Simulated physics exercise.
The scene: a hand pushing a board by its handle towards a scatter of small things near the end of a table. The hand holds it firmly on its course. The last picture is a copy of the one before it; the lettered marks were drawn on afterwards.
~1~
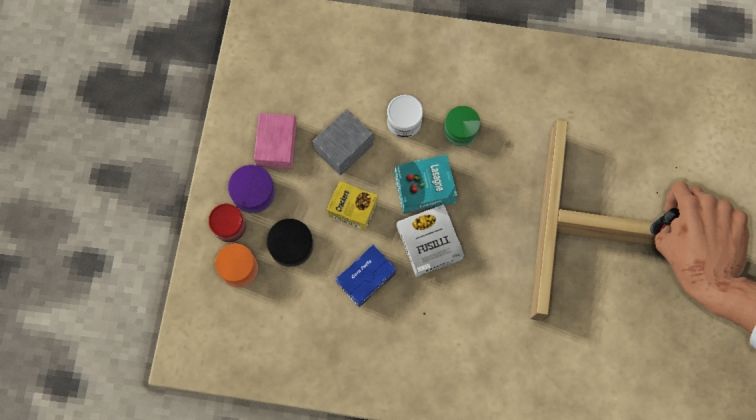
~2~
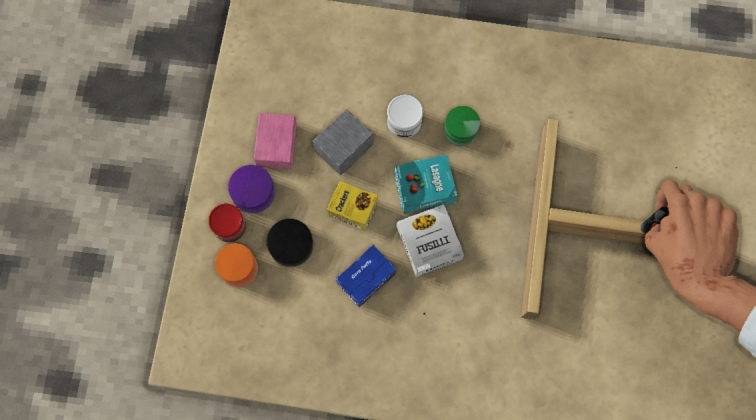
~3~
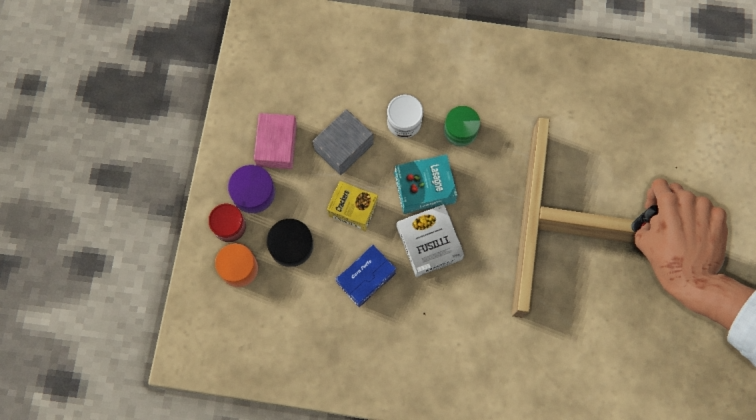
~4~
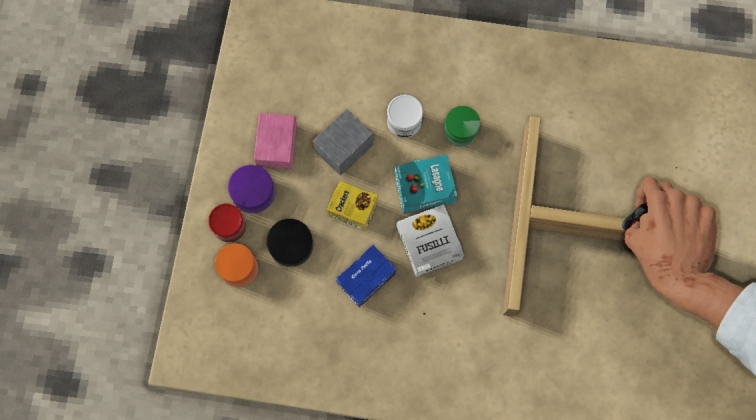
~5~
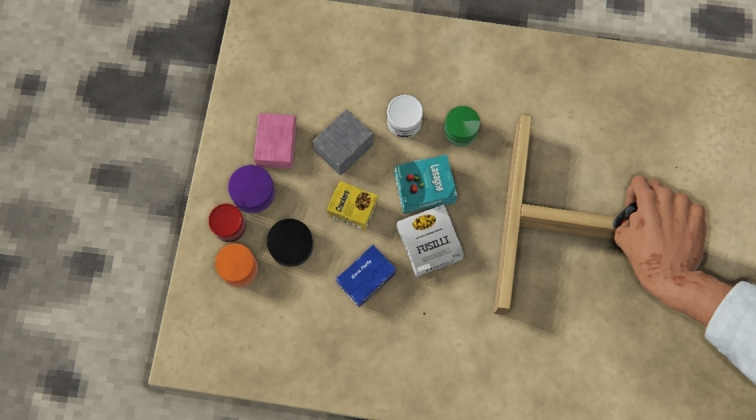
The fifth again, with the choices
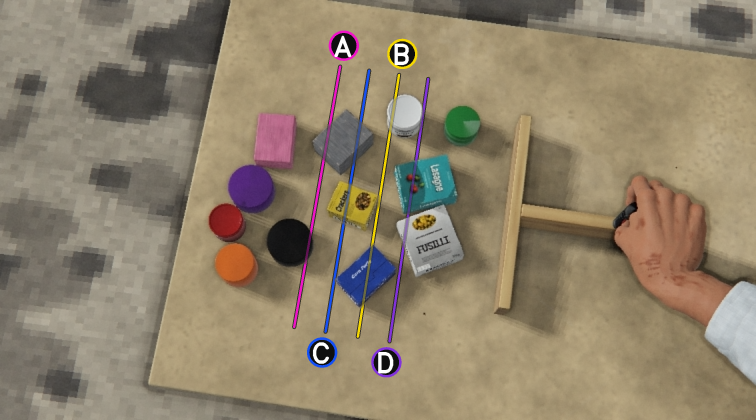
A hand at the right grips the dark handle of a T-shaped wooden board on a tan tabletop, seen from above over a blotchy grey floor. To the left lie pink and grey blocks, yellow, turquoise, white and blue packets, and round white, green, purple, red, orange and black containers. The hand slides the board slowly and steadily left, while the scattered things and the camera stay still.
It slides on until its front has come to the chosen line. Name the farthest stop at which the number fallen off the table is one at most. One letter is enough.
At A, and not beyond.
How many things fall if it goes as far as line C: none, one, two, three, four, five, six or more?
By then, none.
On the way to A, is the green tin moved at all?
Yes.
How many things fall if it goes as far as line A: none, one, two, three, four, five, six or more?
In all, none.
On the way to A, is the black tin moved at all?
Yes.
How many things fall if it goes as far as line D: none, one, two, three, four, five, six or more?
In all, none.
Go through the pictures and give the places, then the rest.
The first picture shows yellow packet (353, 206); red tub (227, 223); turquoise packet (426, 184).
The second picture shows board (544, 213); pink block (276, 141).
The third picture shows board (535, 212); blue packet (366, 276).
The fourth picture shows board (525, 210); grey block (343, 142).
The fifth picture shows board (516, 209); white jar (404, 117); green tin (462, 126); white packet (430, 241).
On the copy, A at (318, 191); B at (379, 200); C at (348, 196); D at (410, 205).
On A. First, board (445, 199); white jar (397, 116); green tin (431, 122).
Then, board (372, 188); pink block (260, 140); black tin (284, 242).
Finally, board (321, 181); pink block (212, 133); purple tin (202, 182); none fallen.
By contrast, B is within the limit but short; C is within the limit but short; D is within the limit but short.
